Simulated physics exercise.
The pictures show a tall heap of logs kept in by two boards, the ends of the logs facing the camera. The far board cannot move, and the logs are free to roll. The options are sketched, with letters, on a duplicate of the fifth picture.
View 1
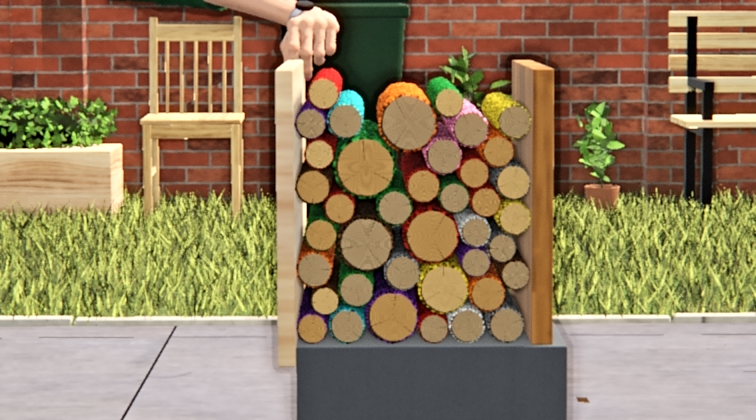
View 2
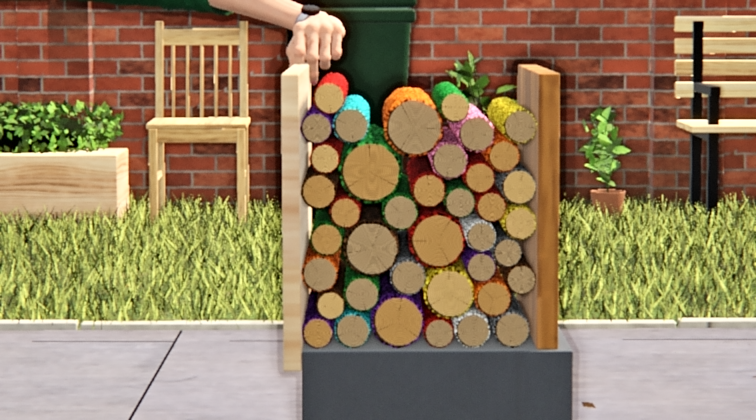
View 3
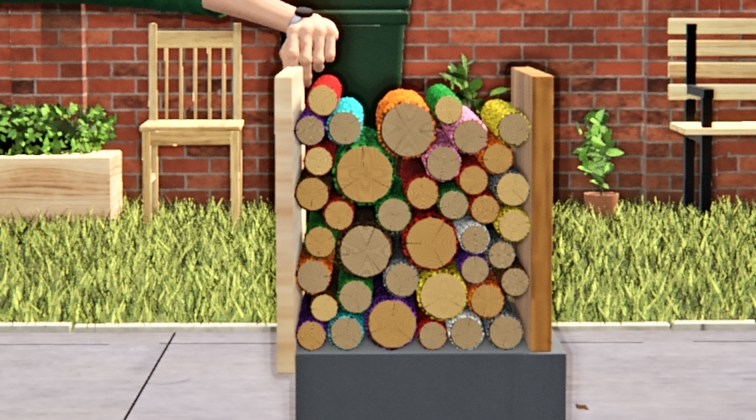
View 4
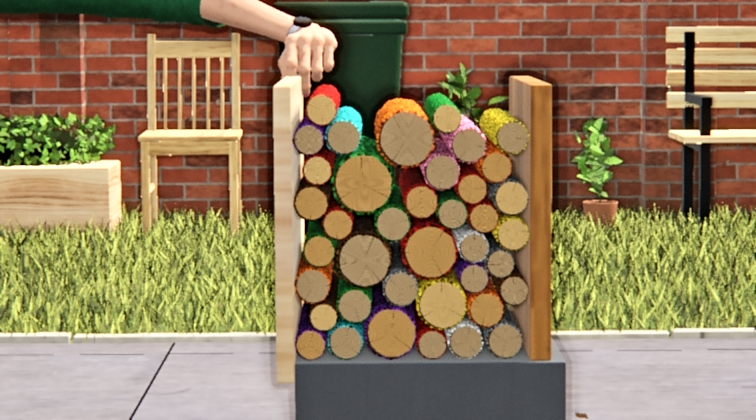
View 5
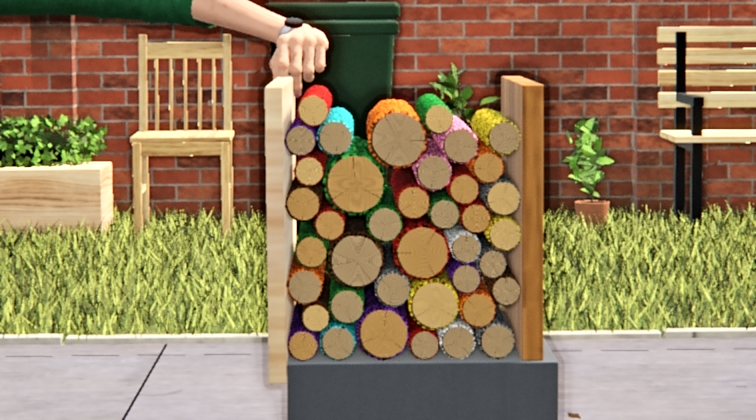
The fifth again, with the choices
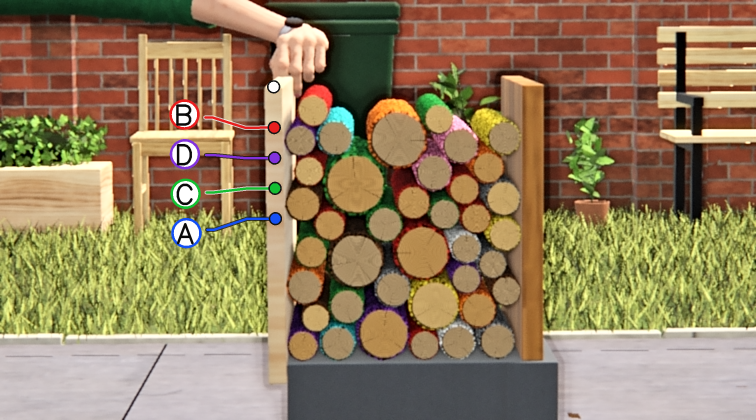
In a grassy yard by a brick wall, a hand rests at the top of the pale left board beside a tall heap of logs held between two boards; the view shifts slightly, but the logs show no clear movement.
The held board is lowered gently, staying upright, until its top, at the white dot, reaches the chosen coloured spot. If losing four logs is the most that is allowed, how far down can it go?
Mark A is as low as it can go.
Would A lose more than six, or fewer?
It loses fewer than six.
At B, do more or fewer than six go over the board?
It loses fewer than six.
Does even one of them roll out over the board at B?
No, at B.
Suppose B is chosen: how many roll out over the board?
At B the number is none.
On the marked copy, A at (275, 219); B at (274, 127); C at (275, 189); D at (275, 158); the white dot at (274, 87).
Taking A. A third of the way, top of the board (284, 146).
Two thirds of the way, top of the board (285, 216).
When it is over, top of the board (285, 218), two out over the board.
As for the rest, B none out over the board; C one out over the board; D one out over the board.
